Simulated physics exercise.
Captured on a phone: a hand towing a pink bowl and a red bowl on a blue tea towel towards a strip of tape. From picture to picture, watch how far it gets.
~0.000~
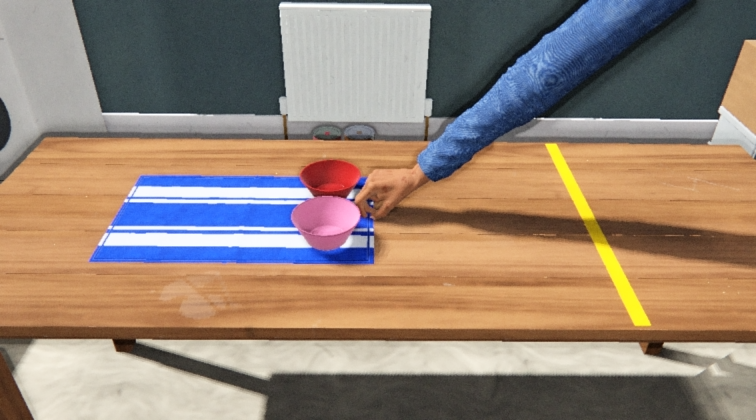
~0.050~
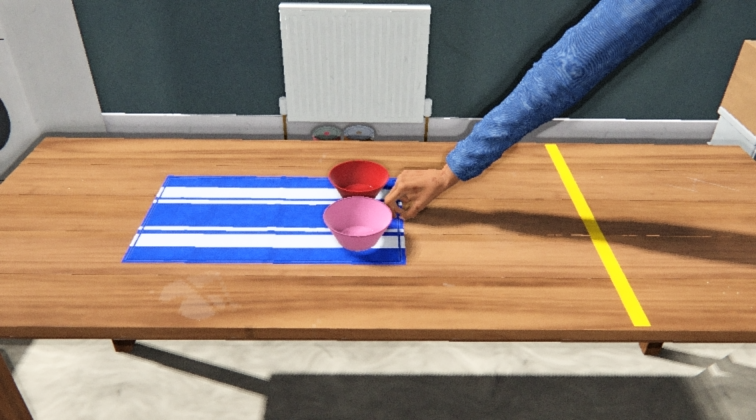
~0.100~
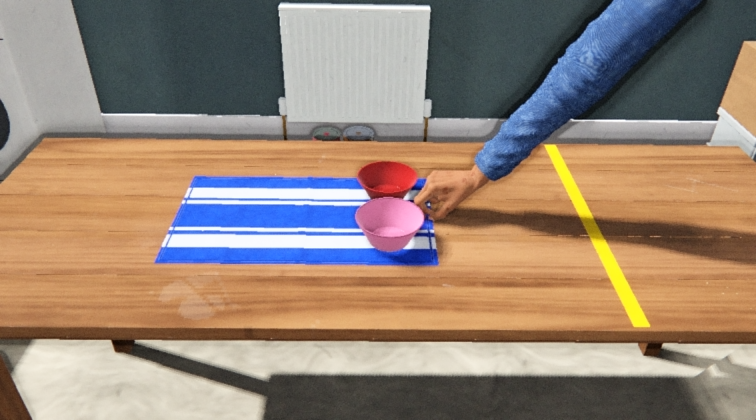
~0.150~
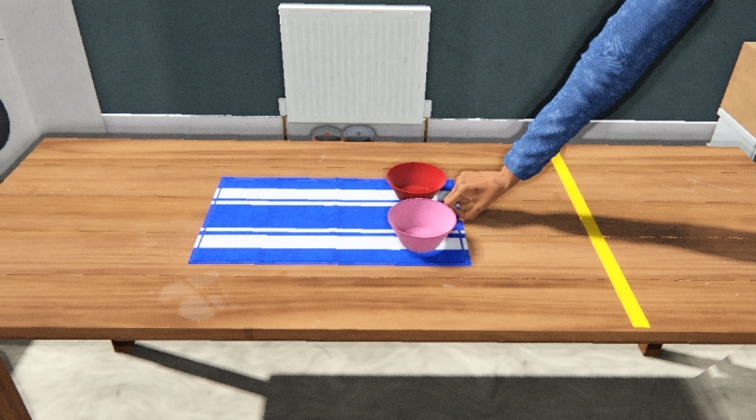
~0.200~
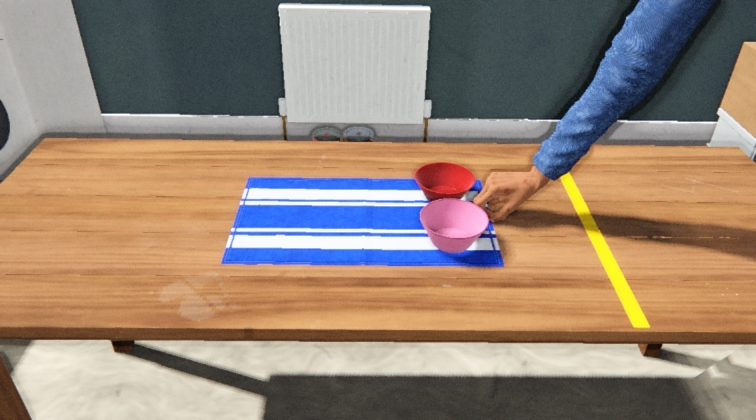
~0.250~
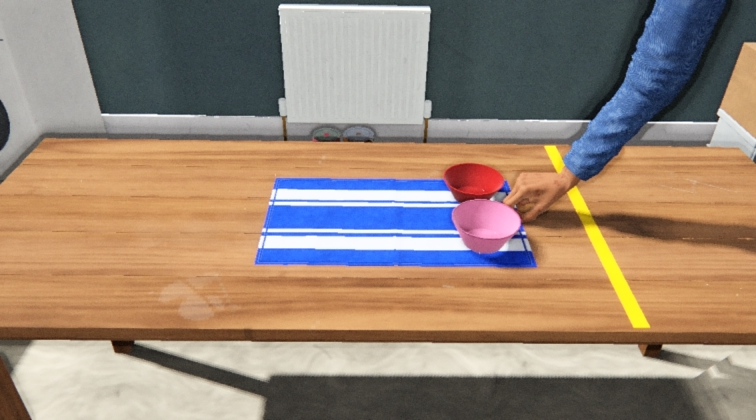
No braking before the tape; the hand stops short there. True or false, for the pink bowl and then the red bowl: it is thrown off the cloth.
Taking each, the pink bowl: True, the red bowl: True.
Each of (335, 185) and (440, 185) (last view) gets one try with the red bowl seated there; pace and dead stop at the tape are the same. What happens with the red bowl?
It doesn't budge off in the first try and slips off the end in the second.
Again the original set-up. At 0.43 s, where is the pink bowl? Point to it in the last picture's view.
Around (593, 231).
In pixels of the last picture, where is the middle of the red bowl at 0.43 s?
By then you'd find it at (570, 189) in the last view.
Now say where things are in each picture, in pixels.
In the first frame, tea towel end (373, 264); pink bowl (326, 215); red bowl (330, 175); tape (633, 305).
In the second frame, tea towel end (406, 265), far hem (122, 262); red bowl (359, 175).
In the third frame, tea towel end (438, 265); pink bowl (390, 216).
In the fourth frame, tea towel end (471, 266), far hem (188, 264); red bowl (416, 177).
In the fifth frame, tea towel end (504, 267); pink bowl (454, 217).
In the sixth frame, tea towel end (537, 267), far hem (254, 265); pink bowl (486, 218); red bowl (474, 178); tape (632, 307).
After 0.32 s, hem short of the tape; pink bowl on the cloth near (529, 231); red bowl on the cloth near (512, 188).
After 0.43 s, hem at the tape; pink bowl on the cloth near (593, 231); red bowl on the cloth near (570, 189).
At rest, hem at the tape; pink bowl ahead of the hem near (661, 234); red bowl ahead of the hem near (632, 191). The pink bowl shoots off the front and the red bowl slides clear of the cloth.
